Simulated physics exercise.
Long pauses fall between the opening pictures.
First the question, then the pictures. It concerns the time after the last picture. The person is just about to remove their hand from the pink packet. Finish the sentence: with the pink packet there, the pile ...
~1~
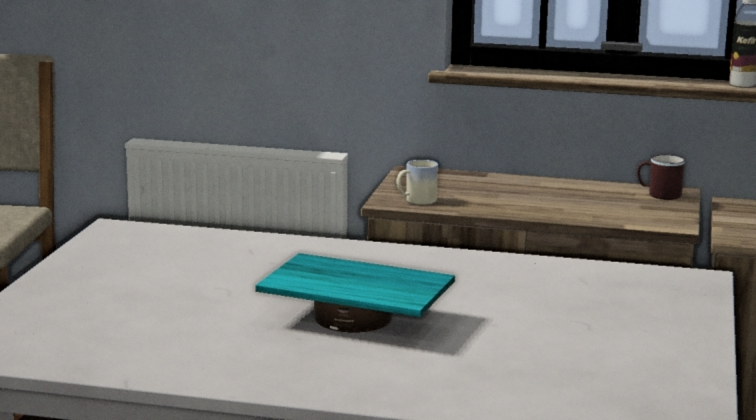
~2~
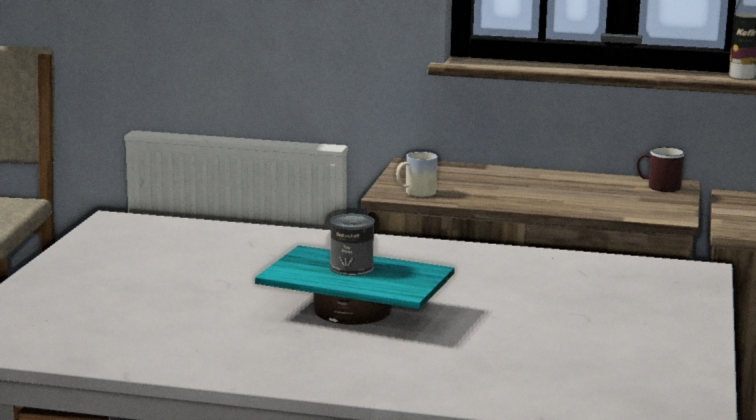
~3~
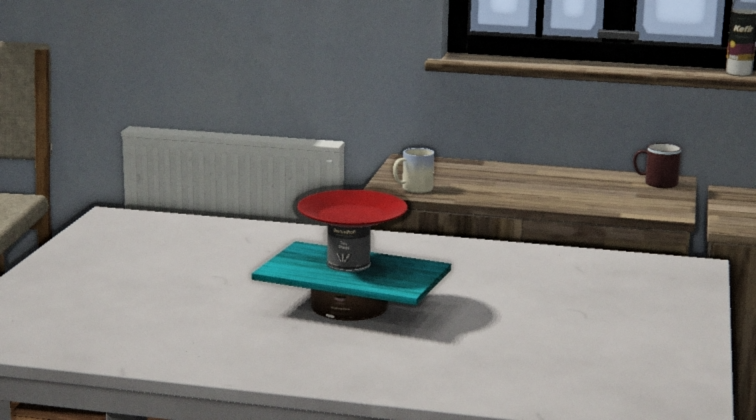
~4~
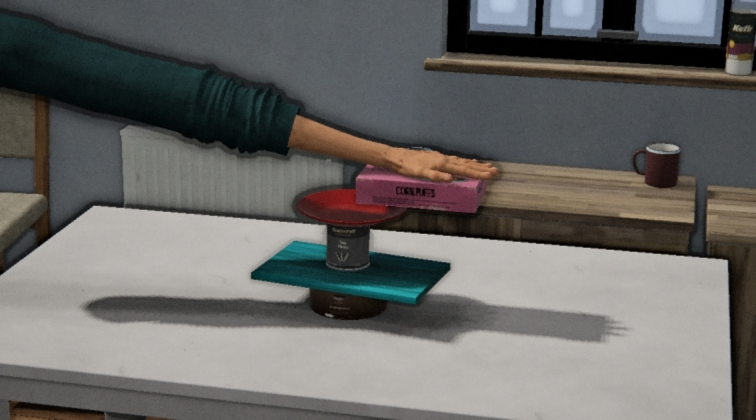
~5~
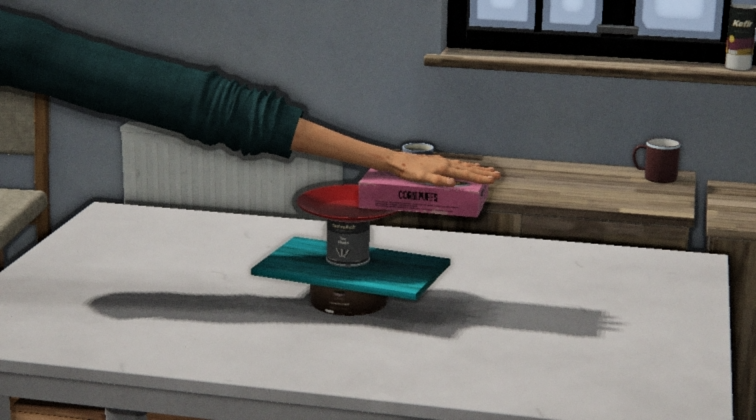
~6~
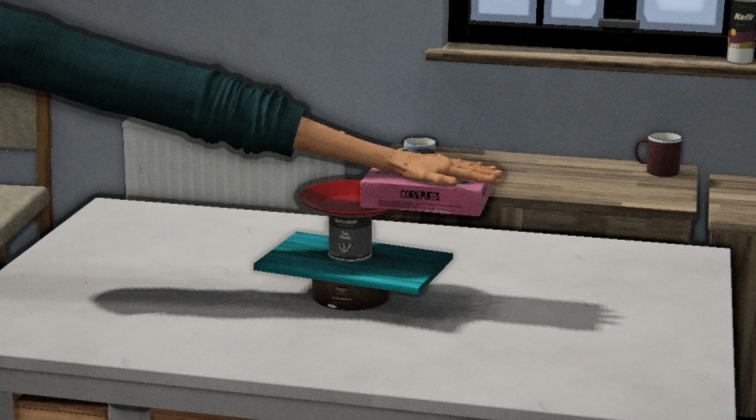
The pile topples.
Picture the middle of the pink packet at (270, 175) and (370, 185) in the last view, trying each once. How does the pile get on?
In the first case it gives way; in the second case it holds.
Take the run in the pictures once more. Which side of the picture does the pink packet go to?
Observed: The object is displaced in the rightward direction.
Then, 0.30 s past the last view, pink packet now fallen.
Then, 0.40 s past the last view, things are still on the move.
Then, 0.60 s past the last view, as before.
Finally, fallen, pink packet; the other 4 still in place. Final places as the last picture's camera would see them, pink packet near (487, 269). The pile loses its balance.
